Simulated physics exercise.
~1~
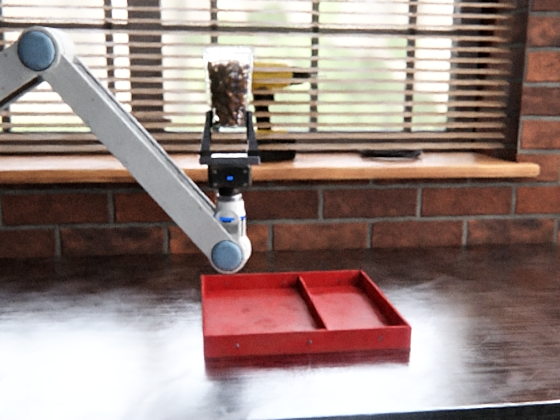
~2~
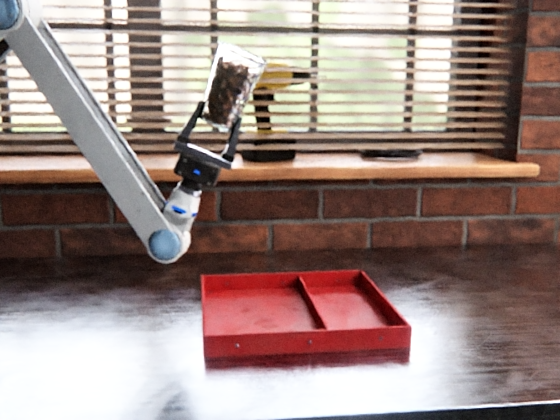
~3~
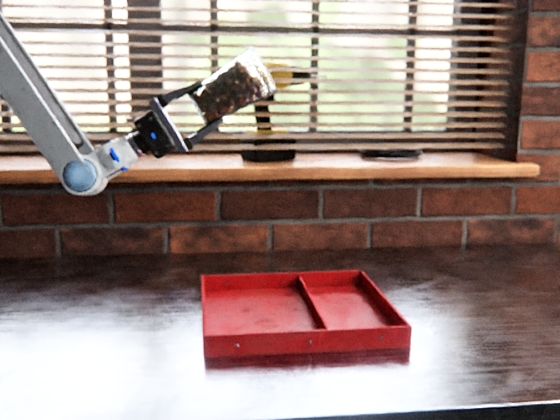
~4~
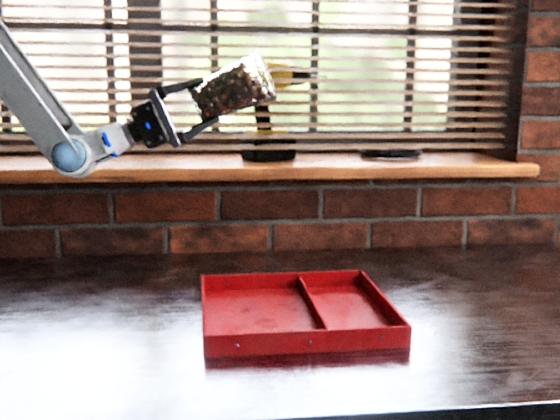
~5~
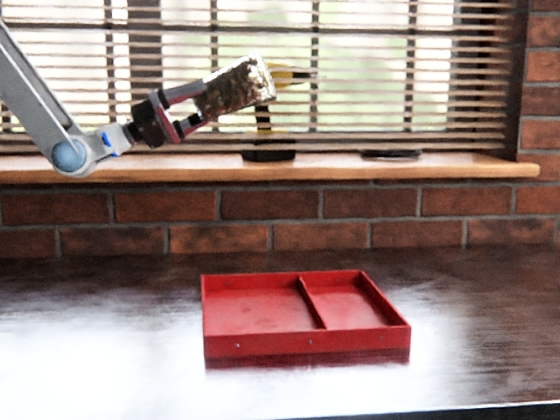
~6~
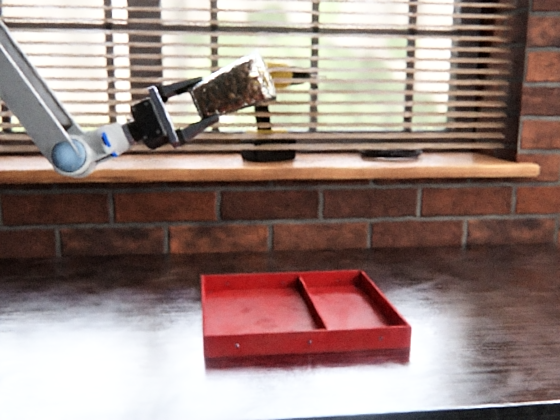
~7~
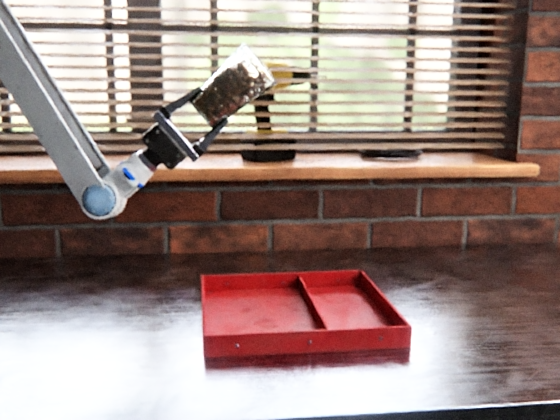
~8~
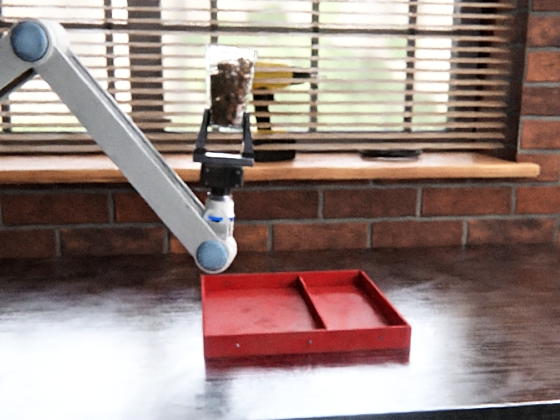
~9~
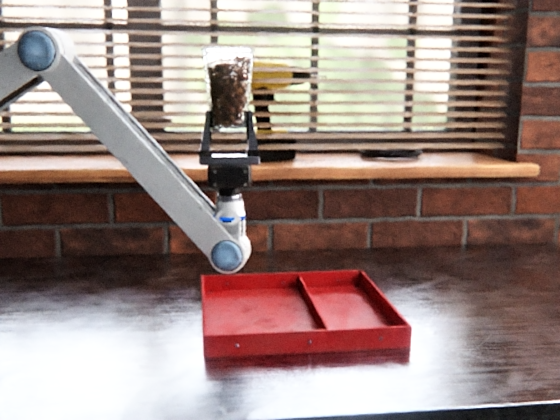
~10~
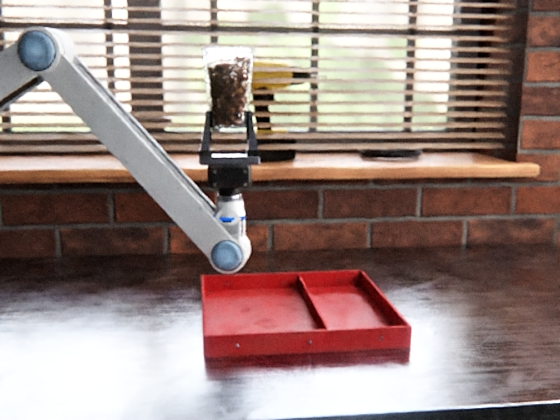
In the video, a robotic arm holding a clear tumbler of brown pellets above a divided red tray tips it far over to the right, rotates it, and swings it back upright, with the pellets still inside and the tray still empty at the end.
